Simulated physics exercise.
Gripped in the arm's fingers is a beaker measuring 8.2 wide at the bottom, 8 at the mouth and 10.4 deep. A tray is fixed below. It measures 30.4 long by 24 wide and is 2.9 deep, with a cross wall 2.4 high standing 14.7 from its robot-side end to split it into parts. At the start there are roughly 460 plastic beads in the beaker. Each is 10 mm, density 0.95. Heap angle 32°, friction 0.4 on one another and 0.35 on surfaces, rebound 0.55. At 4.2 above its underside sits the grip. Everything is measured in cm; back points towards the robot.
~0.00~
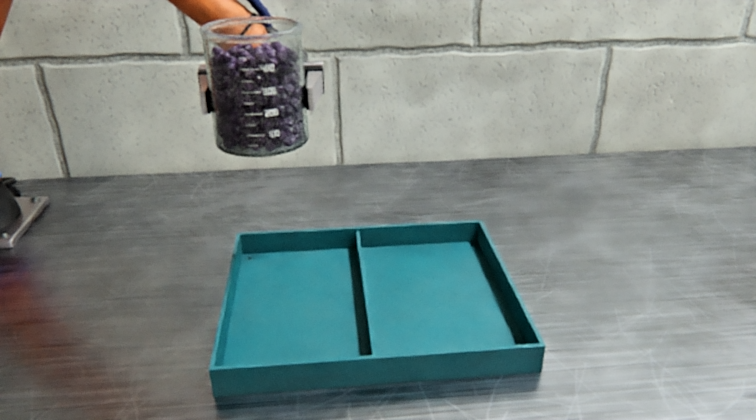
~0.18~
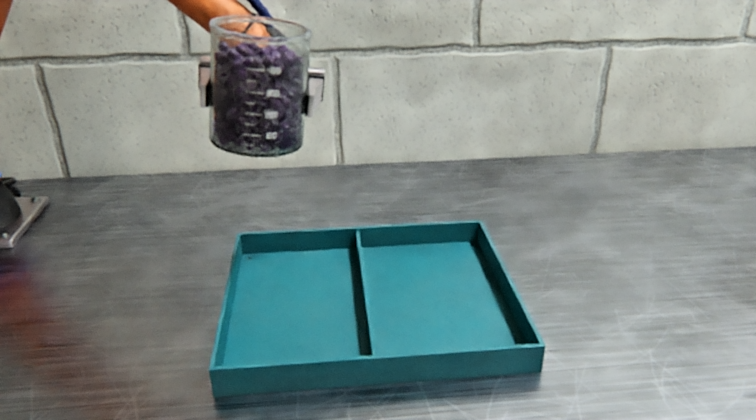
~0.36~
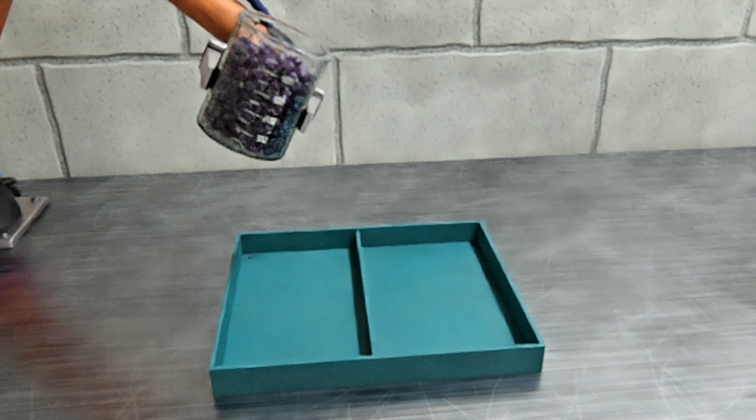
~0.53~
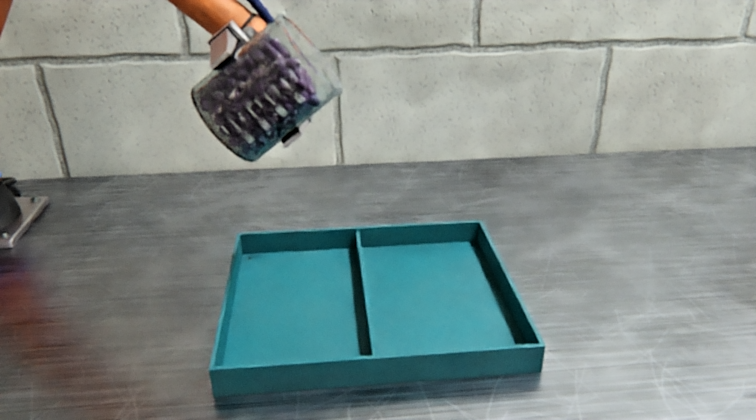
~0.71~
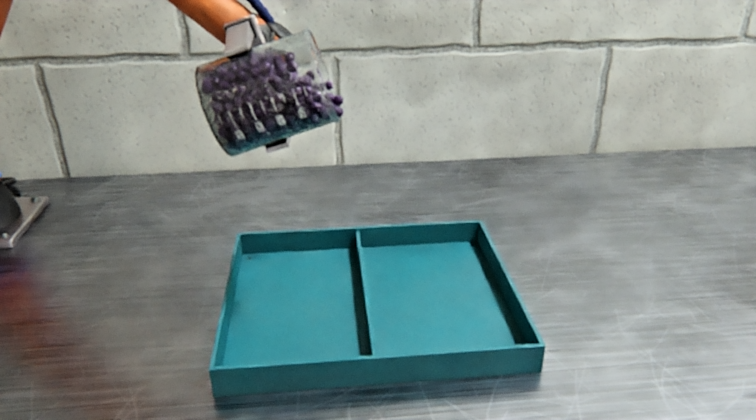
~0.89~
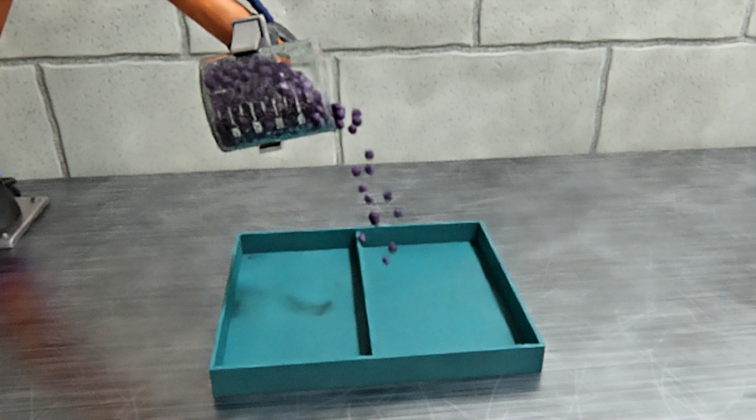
An orange robot arm reaches in from the upper left, gripping a clear beaker of purple beads above a brushed metal table, seen from the front and slightly above against a pale block wall. Below sits an empty teal tray with one divider making two parts. The arm tilts the beaker steadily rightward until nearly horizontal, and beads tumble from its mouth towards the tray while the camera stays still.
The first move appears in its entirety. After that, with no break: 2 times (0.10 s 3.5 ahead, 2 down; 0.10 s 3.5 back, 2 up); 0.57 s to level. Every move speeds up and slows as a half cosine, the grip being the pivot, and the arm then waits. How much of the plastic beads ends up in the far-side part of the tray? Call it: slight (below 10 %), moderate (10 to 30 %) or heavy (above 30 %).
Heavy.
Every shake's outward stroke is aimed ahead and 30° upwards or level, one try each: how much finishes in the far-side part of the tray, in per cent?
I'd say close to 70 percent for the first and close to 65 percent for the second.
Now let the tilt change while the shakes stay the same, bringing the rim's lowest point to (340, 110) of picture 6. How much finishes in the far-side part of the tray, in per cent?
It comes out near 20 percent.
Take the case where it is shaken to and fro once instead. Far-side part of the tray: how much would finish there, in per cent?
Then roughly 30 percent.
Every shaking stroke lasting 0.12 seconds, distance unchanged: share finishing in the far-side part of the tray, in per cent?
I'd expect some 35 per cent.
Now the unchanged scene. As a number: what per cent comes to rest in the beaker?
55 %.
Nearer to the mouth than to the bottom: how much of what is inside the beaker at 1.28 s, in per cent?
Share in the mouth half: About 60 %.
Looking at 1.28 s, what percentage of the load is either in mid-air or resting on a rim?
Reading at that time: Some 8 per cent.
After 1.28 s, tilted 81° forward, highest piece 26 above the table; 300 in the beaker, 121 in the far-side part, 5 in the robot-side part, 36 in flight or on a rim.
After 1.67 s, tilted 21° forward, highest piece 29 above the table; 248 in the beaker, 198 in the far-side part, 9 in the robot-side part, 4 on the table or floor, 3 in flight or on a rim.
After 2.06 s, level, highest piece 27 above the table; 248 in the beaker, 201 in the far-side part, 9 in the robot-side part, 4 on the table or floor.
After 3.11 s, level, highest piece 27 above the table; 248 in the beaker, 201 in the far-side part, 9 in the robot-side part, 4 on the table or floor.
In the end, 248 in the beaker, 201 in the far-side part, 9 in the robot-side part, 4 on the table or floor. That is 44 % in the far-side part of the tray.
